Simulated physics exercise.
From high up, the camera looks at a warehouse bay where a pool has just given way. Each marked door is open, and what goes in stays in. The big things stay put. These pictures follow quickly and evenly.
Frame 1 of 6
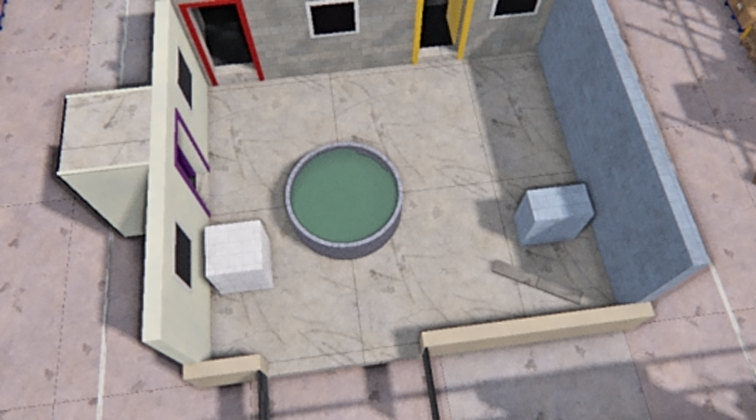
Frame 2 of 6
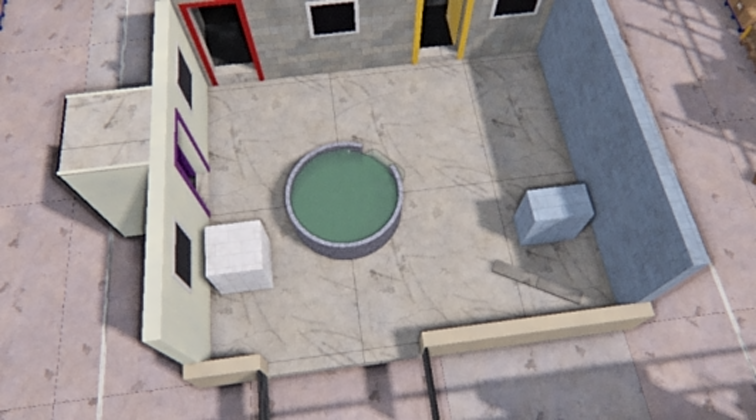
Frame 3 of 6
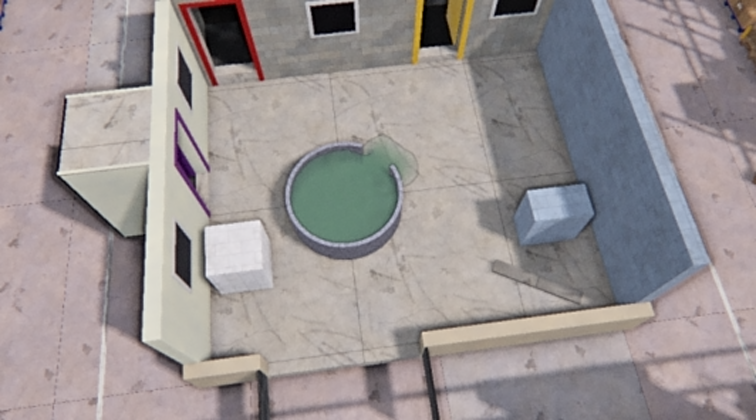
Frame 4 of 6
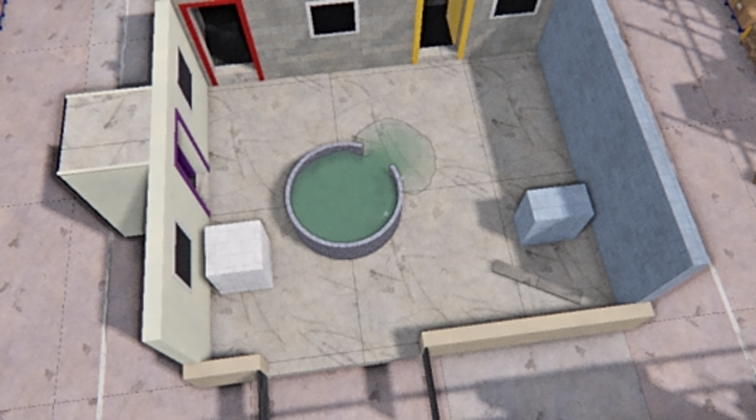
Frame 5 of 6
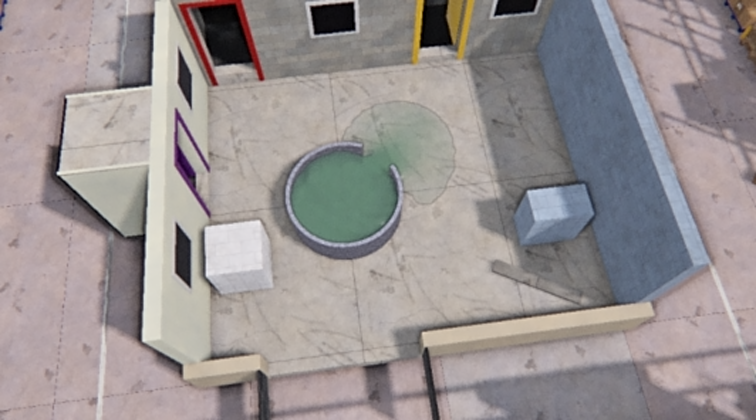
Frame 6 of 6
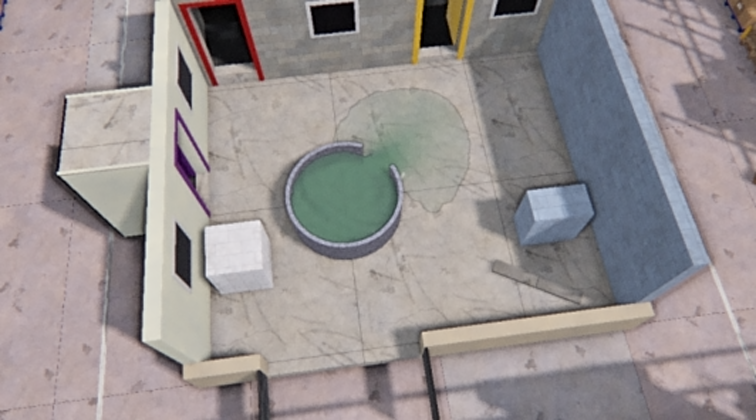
The clip opens on a round pool of still green water in a walled bay, seen from high up. A gap opens in the rim on its far right side, and water pours through, spreading in a thin, pale green fan across the floor toward the back wall and the right.
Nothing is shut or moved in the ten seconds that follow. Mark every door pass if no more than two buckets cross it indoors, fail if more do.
Marks: Red door pass, yellow door pass, purple door pass.
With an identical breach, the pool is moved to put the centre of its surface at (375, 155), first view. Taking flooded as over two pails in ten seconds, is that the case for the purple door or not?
Checking the purple door, it comes in lower.
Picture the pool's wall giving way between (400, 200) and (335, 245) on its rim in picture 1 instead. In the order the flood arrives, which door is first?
Go with the yellow door.
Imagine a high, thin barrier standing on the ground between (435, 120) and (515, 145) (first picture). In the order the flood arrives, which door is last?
The last is the one in purple.
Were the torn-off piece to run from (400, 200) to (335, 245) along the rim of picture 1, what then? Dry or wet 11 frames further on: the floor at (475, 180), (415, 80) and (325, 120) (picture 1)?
Listed order gives left alone; left alone; left alone.
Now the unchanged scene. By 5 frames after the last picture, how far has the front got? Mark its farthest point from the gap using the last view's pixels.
Estimated pixel: (497, 55).
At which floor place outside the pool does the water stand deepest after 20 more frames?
Near (501, 67).
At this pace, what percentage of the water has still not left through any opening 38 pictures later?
My figure: Some 100 per cent.
A moment on, water covers 25 % of the floor; the red door not reached, the yellow door wet at the sill, nothing in, the purple door not reached.
Next, water covers 35 % of the floor; the red door not reached, the yellow door wet at the sill, nothing in, the purple door not reached.
Then, water covers 40 % of the floor; the red door wet at the sill, nothing in, the yellow door wet at the sill, nothing in, the purple door not reached.
Later, water covers 55 % of the floor; the red door wet at the sill, nothing in, the yellow door wet at the sill, nothing in, the purple door not reached.
In the end, water covers 85 % of the floor; the red door wet at the sill, nothing in, the yellow door wet at the sill, nothing in, the purple door wet at the sill, nothing in.
